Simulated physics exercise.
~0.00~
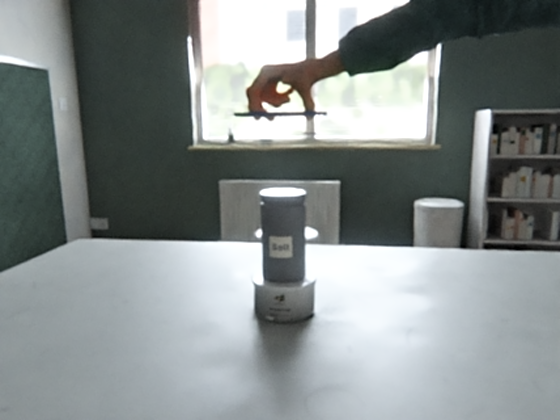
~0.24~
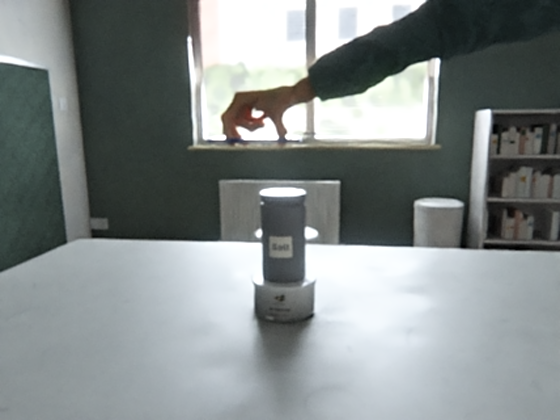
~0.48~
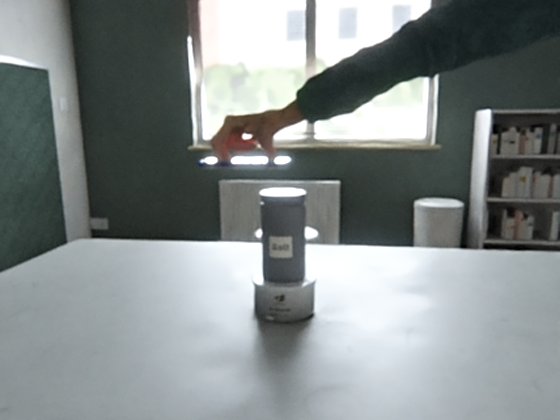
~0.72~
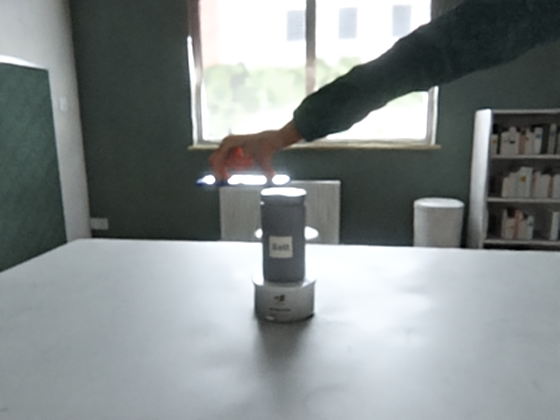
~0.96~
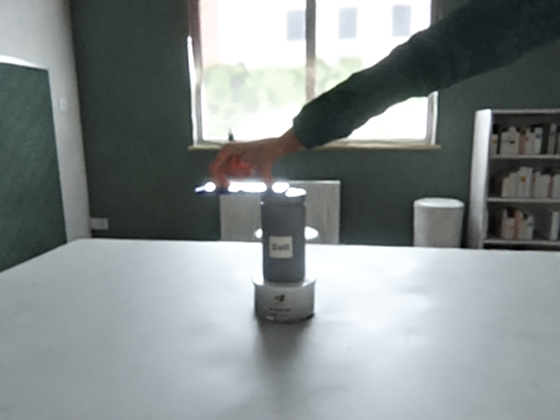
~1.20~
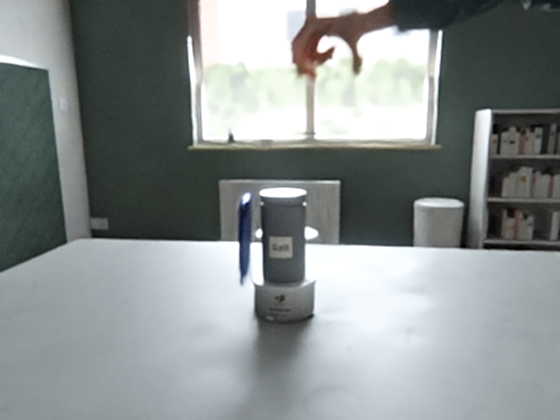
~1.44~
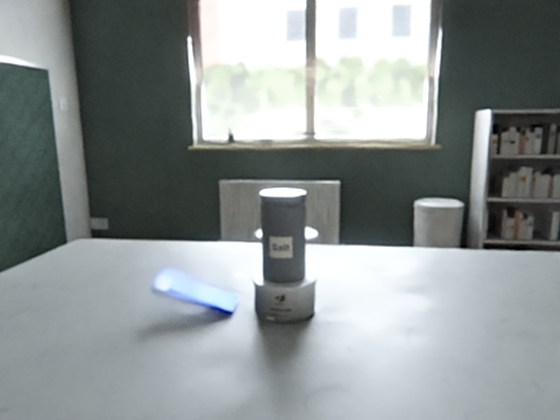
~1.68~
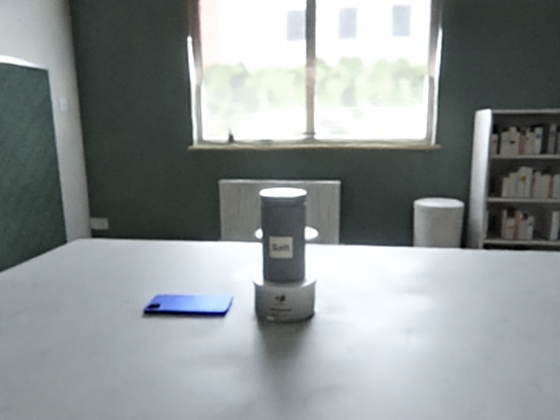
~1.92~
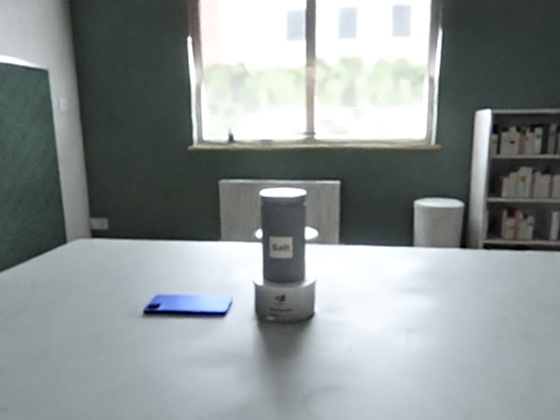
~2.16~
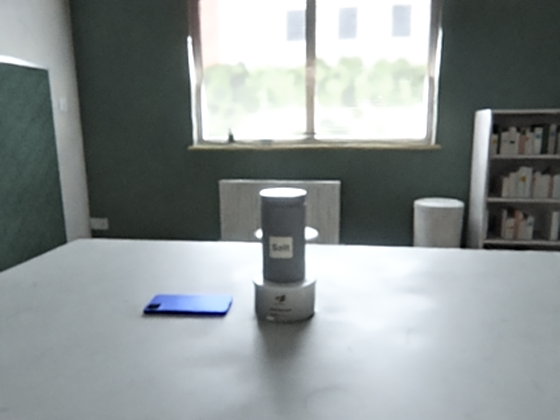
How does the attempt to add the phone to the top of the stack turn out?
It fails, as the phone tips off the left side of the grey jar once the hand lets go and ends up flat on the table. The jar and the white tub beneath it stay in place.
